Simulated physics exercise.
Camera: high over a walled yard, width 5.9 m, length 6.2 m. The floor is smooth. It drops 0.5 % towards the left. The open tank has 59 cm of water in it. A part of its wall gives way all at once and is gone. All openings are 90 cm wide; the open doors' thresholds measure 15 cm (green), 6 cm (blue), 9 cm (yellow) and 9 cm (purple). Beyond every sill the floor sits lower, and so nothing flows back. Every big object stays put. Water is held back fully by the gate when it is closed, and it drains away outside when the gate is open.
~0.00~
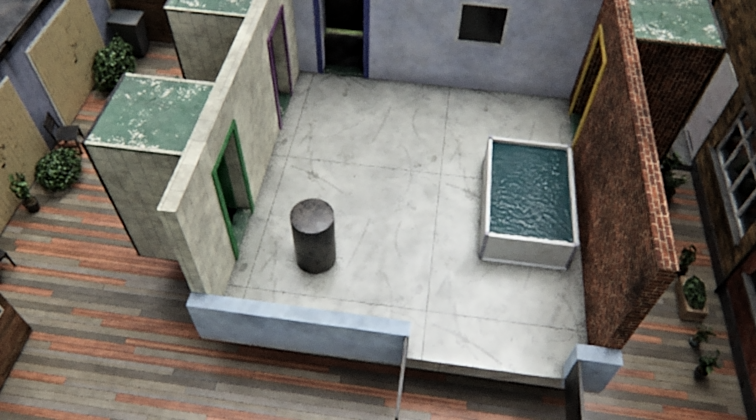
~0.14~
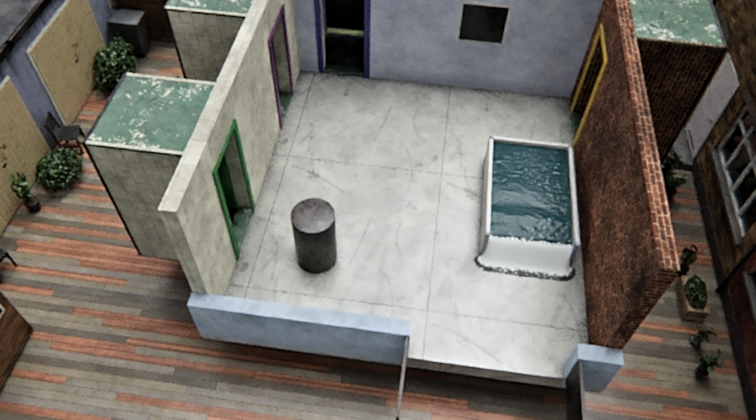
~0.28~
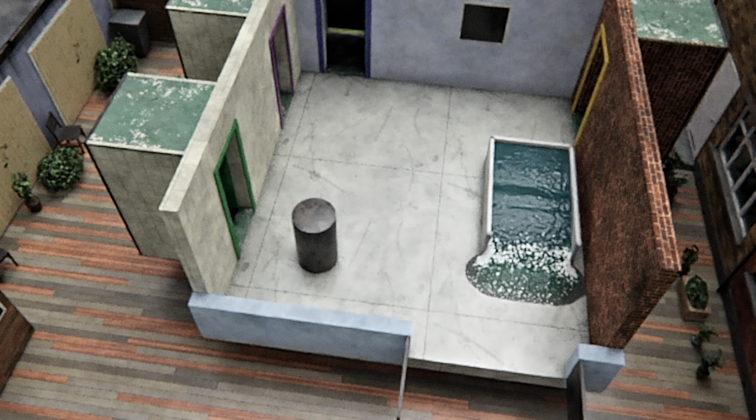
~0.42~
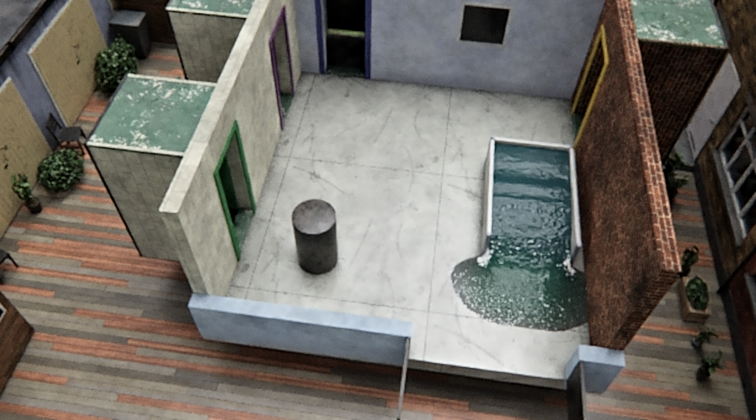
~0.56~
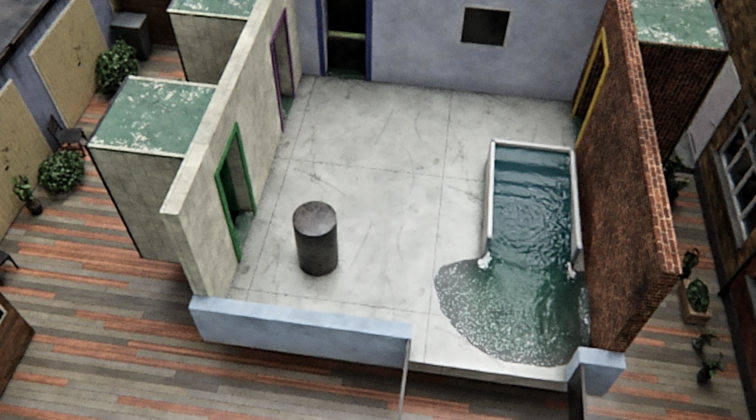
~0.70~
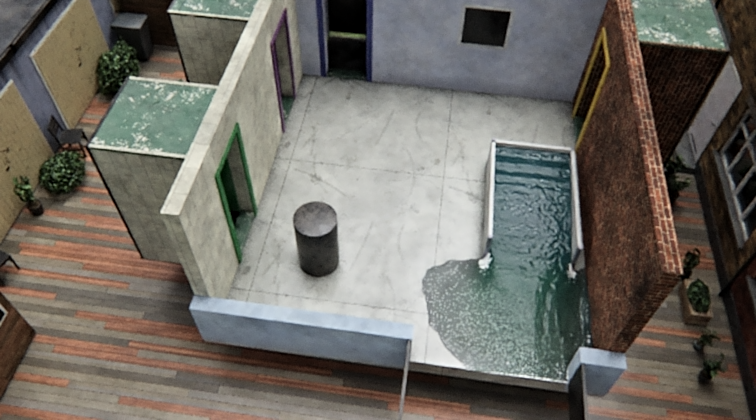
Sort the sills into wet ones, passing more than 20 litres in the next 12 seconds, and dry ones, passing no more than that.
Green door: Dry; blue door: Dry; yellow door: Dry; purple door: Dry.
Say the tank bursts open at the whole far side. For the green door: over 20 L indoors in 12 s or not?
In that case, green door: Less than that.
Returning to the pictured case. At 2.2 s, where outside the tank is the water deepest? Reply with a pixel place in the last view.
Close to pixel (585, 370).
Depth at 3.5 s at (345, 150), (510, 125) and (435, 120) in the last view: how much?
Depths: About 0, 0 and 0 centimetres.
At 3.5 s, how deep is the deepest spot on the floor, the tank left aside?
It tops out at some 16 cm.
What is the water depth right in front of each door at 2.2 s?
Depth readings (cm): Green = 0; blue = 0; yellow = 0; purple = 0.
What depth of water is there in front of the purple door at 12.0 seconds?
About 1.5 cm deep.
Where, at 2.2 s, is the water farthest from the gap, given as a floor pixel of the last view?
Around pixel (308, 332).
After 1.4 s water covers 15 % of the floor and is deepest (39 cm) near (585, 370); green door not reached, blue door not reached, yellow door not reached, purple door not reached.
After 2.2 s water covers 15 % of the floor and is deepest (32 cm) near (585, 370); green door not reached, blue door not reached, yellow door not reached, purple door not reached.
After 3.5 s water covers 25 % of the floor and is deepest (16 cm) near (573, 368); green door not reached, blue door not reached, yellow door not reached, purple door not reached.
After 7.0 s water covers 30 % of the floor and is deepest (6 cm) near (220, 320); green door 2 cm at the sill, 0 L in, blue door not reached, yellow door 1 cm at the sill, 0 L in, purple door not reached.
After 12.0 s water covers 35 % of the floor and is deepest (3 cm) near (220, 320); green door 2 cm at the sill, 0 L in, blue door not reached, yellow door 1 cm at the sill, 0 L in, purple door 1 cm at the sill, 0 L in.
